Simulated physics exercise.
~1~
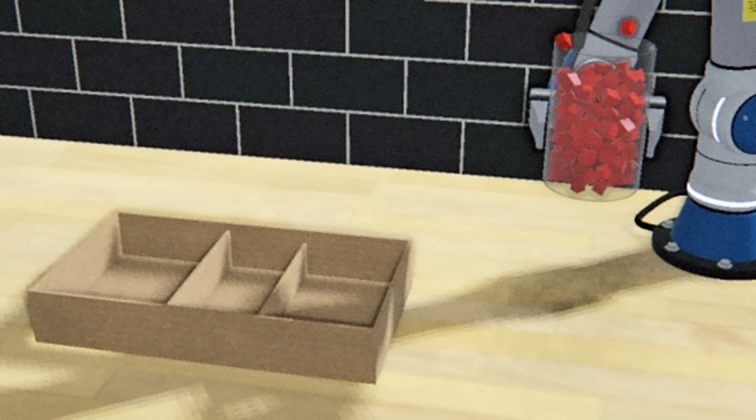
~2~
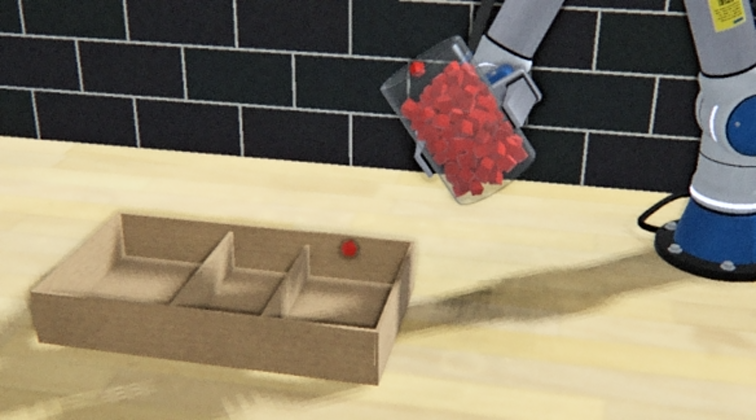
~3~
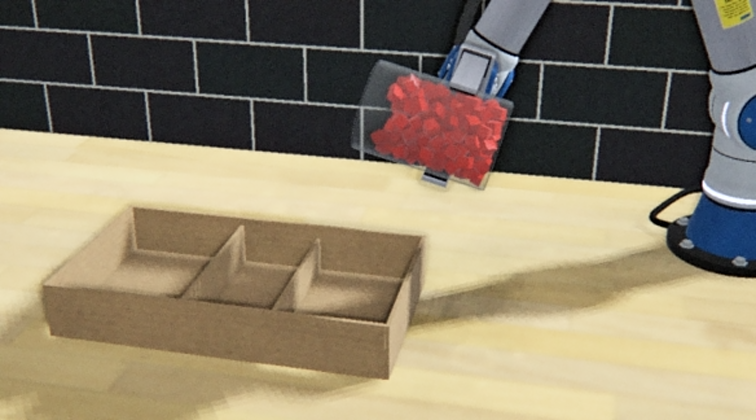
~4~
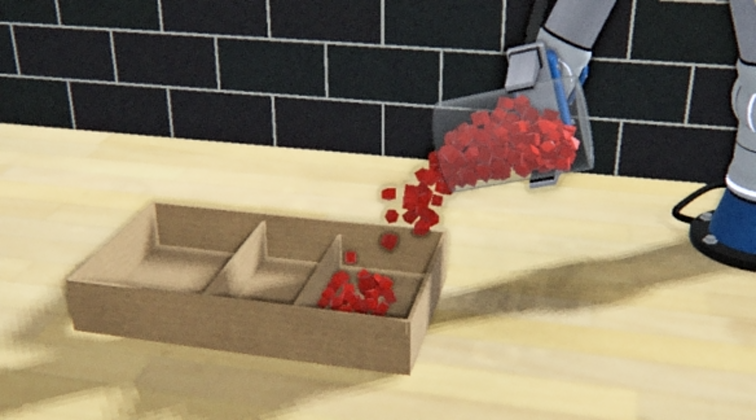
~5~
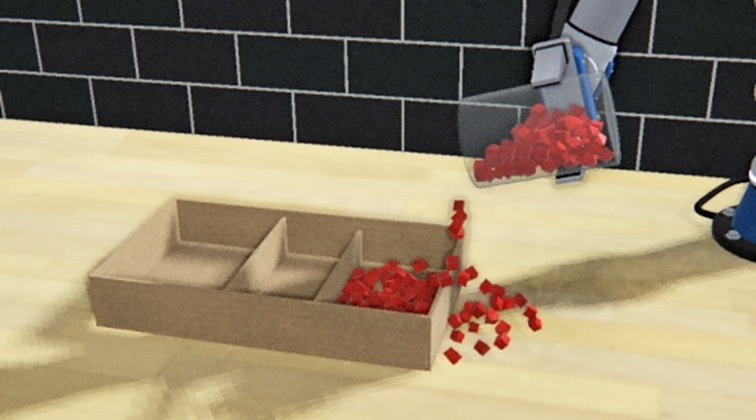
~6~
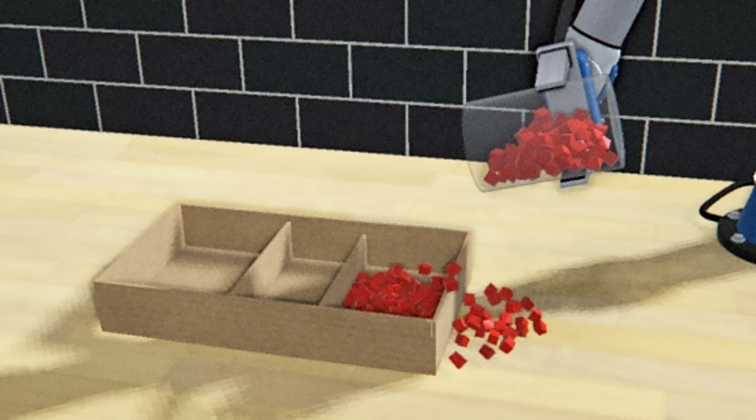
On a pale wooden table top before a black tiled wall, a robot arm swung a clear cup of red dice left and tipped it over a divided box, filling the right-hand part, then drew back right, leaving some spilled beside the box and many still in the cup.
